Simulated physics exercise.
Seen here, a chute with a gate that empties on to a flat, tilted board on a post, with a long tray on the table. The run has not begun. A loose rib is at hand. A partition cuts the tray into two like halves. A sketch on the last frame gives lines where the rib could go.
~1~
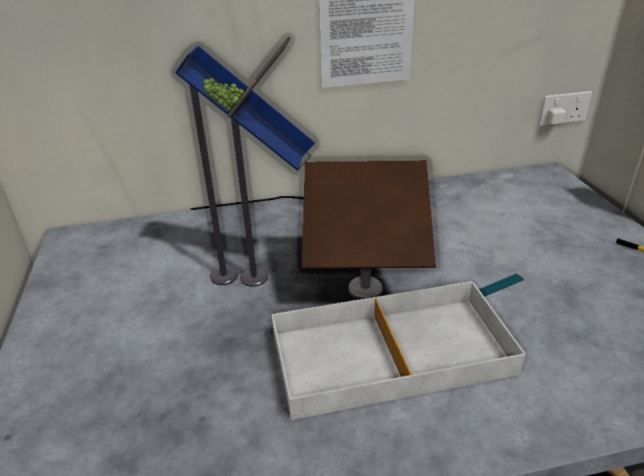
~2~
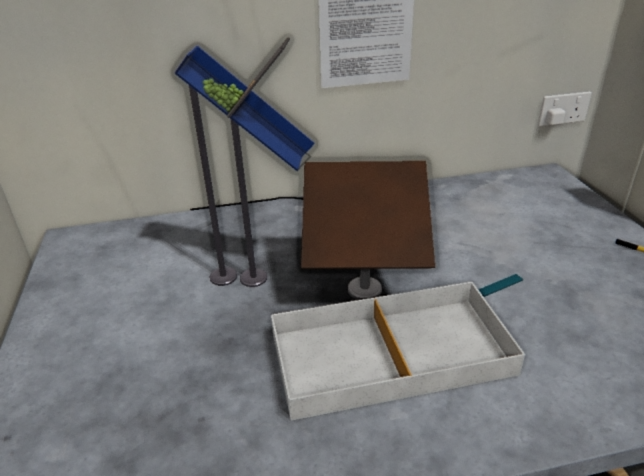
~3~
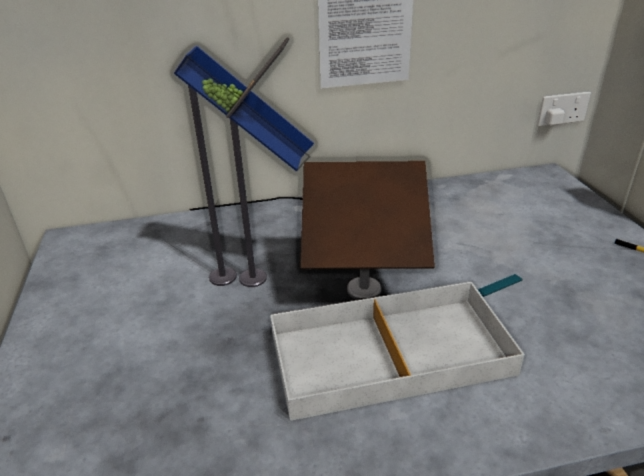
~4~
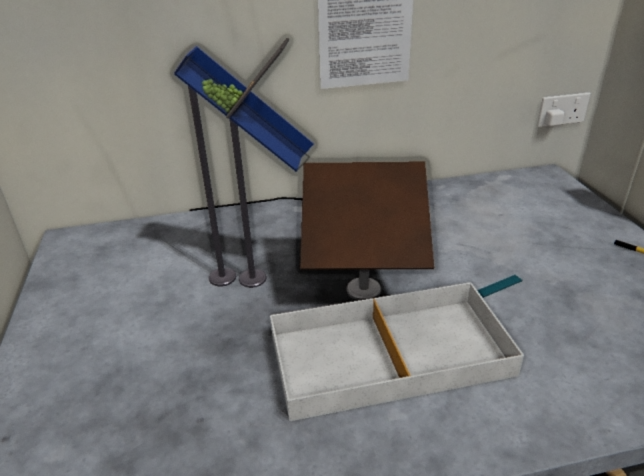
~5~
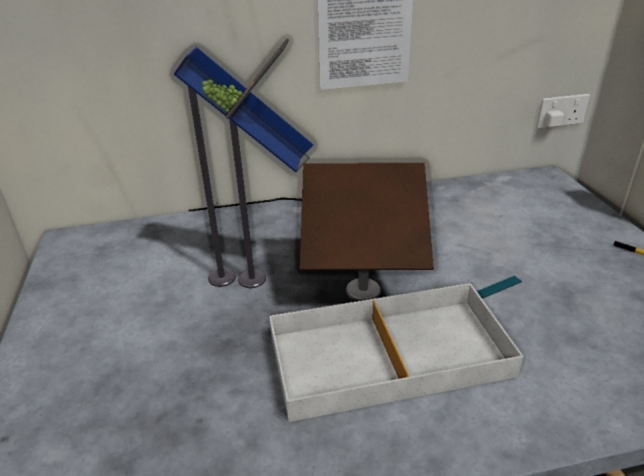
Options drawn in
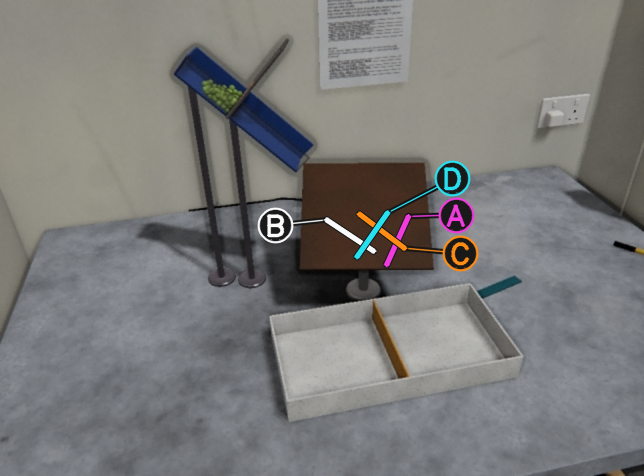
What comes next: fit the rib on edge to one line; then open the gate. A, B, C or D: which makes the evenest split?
Line C.
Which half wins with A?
The left half.
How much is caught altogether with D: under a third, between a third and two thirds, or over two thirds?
Over two thirds.
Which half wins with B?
Right.
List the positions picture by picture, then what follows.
In the first frame, load behind the gate (224, 91), dried peas; lip of the chute (300, 164), sloping fairly steeply.
In the second frame, middle of the board (366, 212), tilted fairly steeply; middle of its low edge (368, 267); of its high edge (365, 161).
In the third frame, front corners of the tray (289, 400) and (524, 355); front end of its middle wall (411, 376).
In the fourth frame, middle of the load (222, 92); lip (299, 165).
In the fifth frame, middle of the load (222, 93); lip (298, 165).
On the marked copy, line A from (408, 216) to (386, 264); line B from (326, 219) to (373, 251); line C from (359, 214) to (404, 248); line D from (387, 212) to (356, 256).
If A is chosen, of what is caught, the larger part in the left half, about a tenth in the right.
If B is chosen, of what is caught, about a tenth in the left half, almost all in the right.
If C is chosen, of what is caught, roughly half in the left half, roughly half in the right.
If D is chosen, of what is caught, almost all in the left half, about a tenth in the right.
